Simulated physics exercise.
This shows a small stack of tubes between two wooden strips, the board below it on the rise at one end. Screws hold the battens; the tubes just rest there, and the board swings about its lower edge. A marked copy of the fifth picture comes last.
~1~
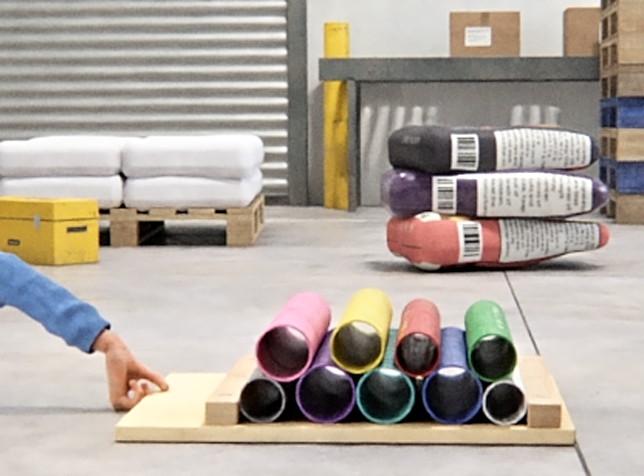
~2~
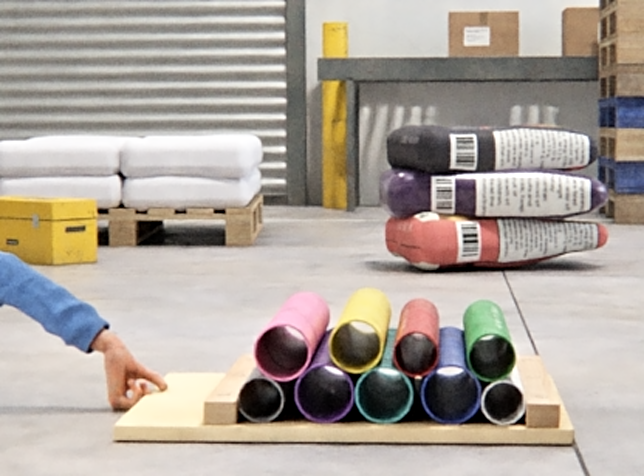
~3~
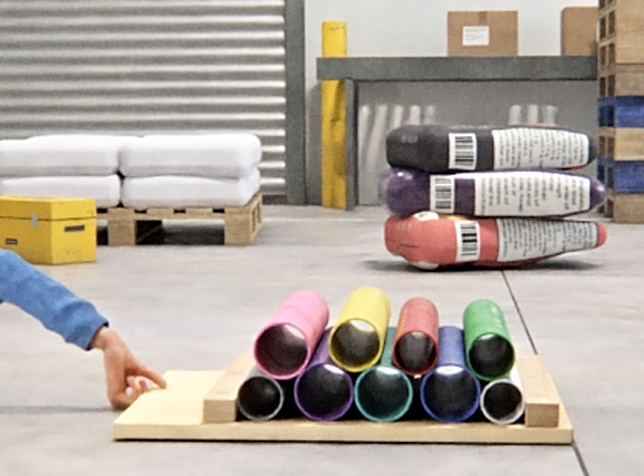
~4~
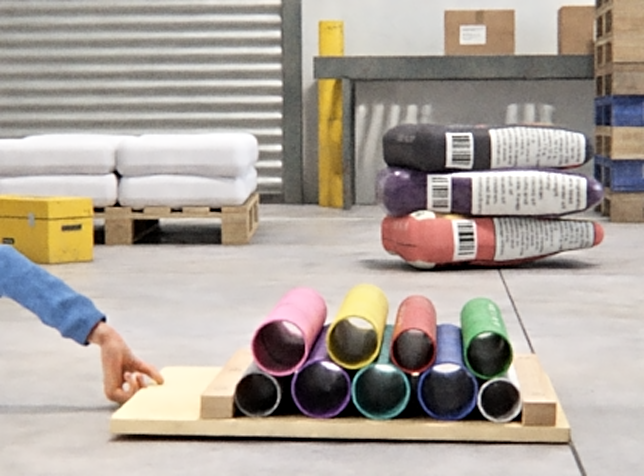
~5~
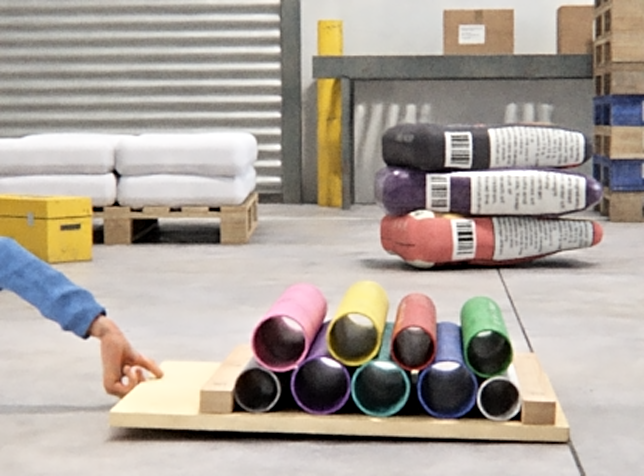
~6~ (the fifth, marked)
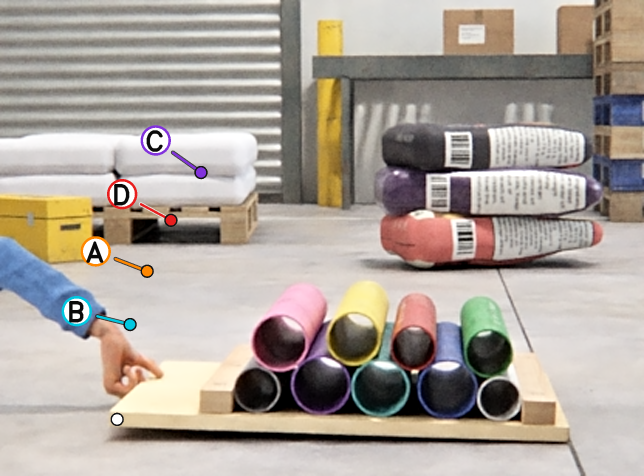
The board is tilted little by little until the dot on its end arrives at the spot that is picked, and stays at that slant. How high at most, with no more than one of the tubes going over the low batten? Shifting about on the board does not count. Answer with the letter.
The highest mark that will do is D.
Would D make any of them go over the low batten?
Yes, at D.
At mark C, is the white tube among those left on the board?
The white tube: Yes.
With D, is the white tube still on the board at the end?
Yes.
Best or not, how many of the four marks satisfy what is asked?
Three of the four.
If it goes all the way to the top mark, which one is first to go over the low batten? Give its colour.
It is the green one.
On the marked copy, A at (148, 271); B at (130, 324); C at (201, 172); D at (171, 221); the white dot at (117, 419).
With D. Early on, board at 17°.
Further on, board at 28°.
At the end, board at 28°, one over the low batten (green).
As for the rest, A one over the low batten (green); B none over the low batten; C three over the low batten (red, green, yellow).
